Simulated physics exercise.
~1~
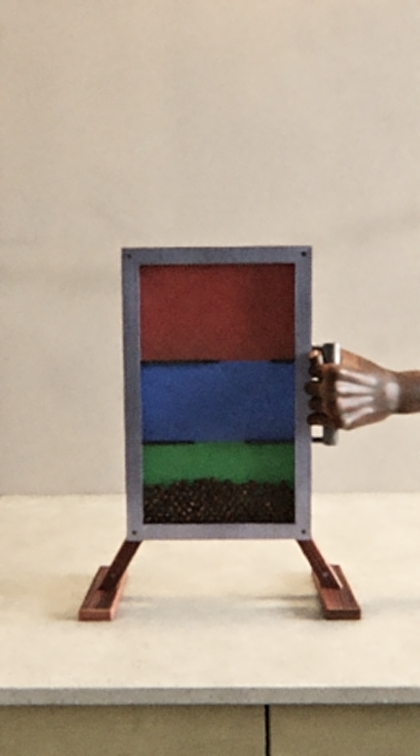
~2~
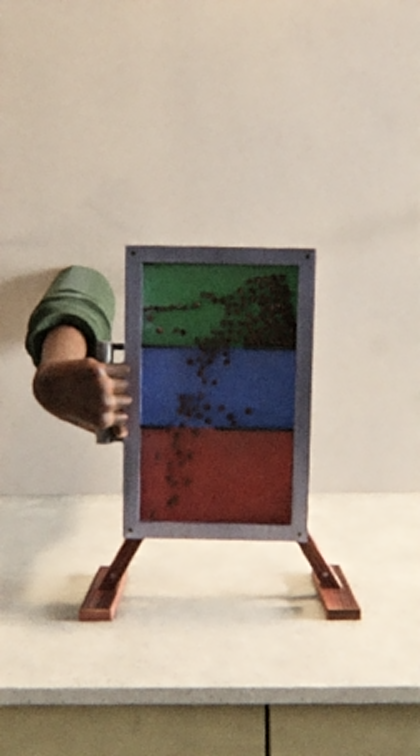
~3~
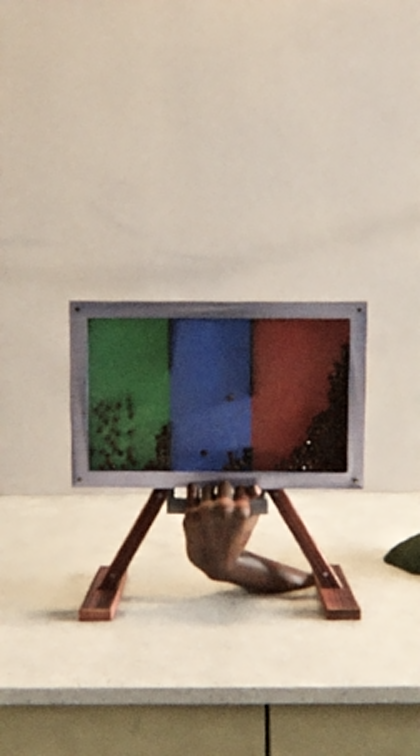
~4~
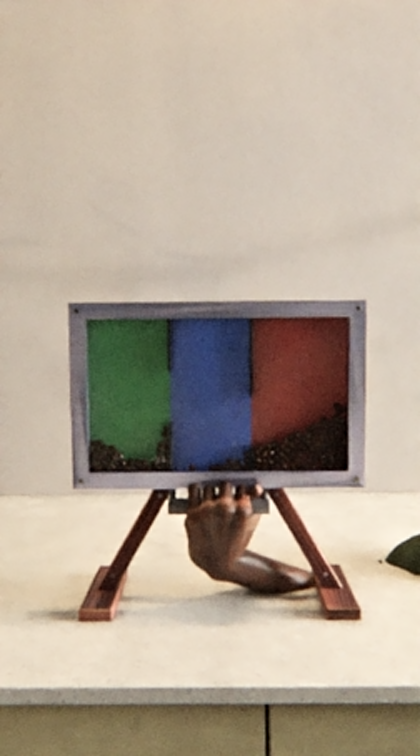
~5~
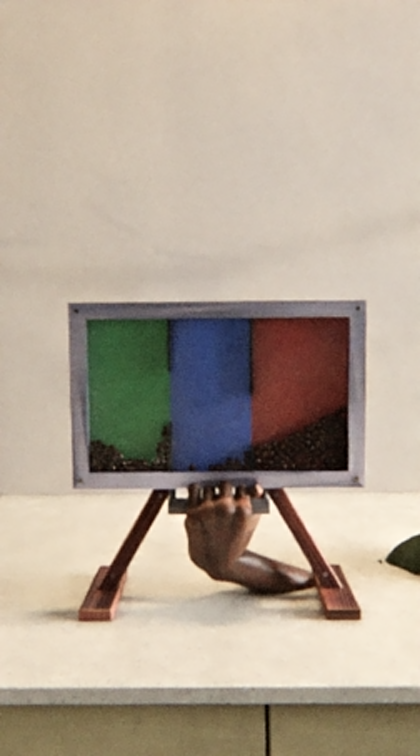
On a counter, a hand turns a framed box until dark pills settle mostly in red.
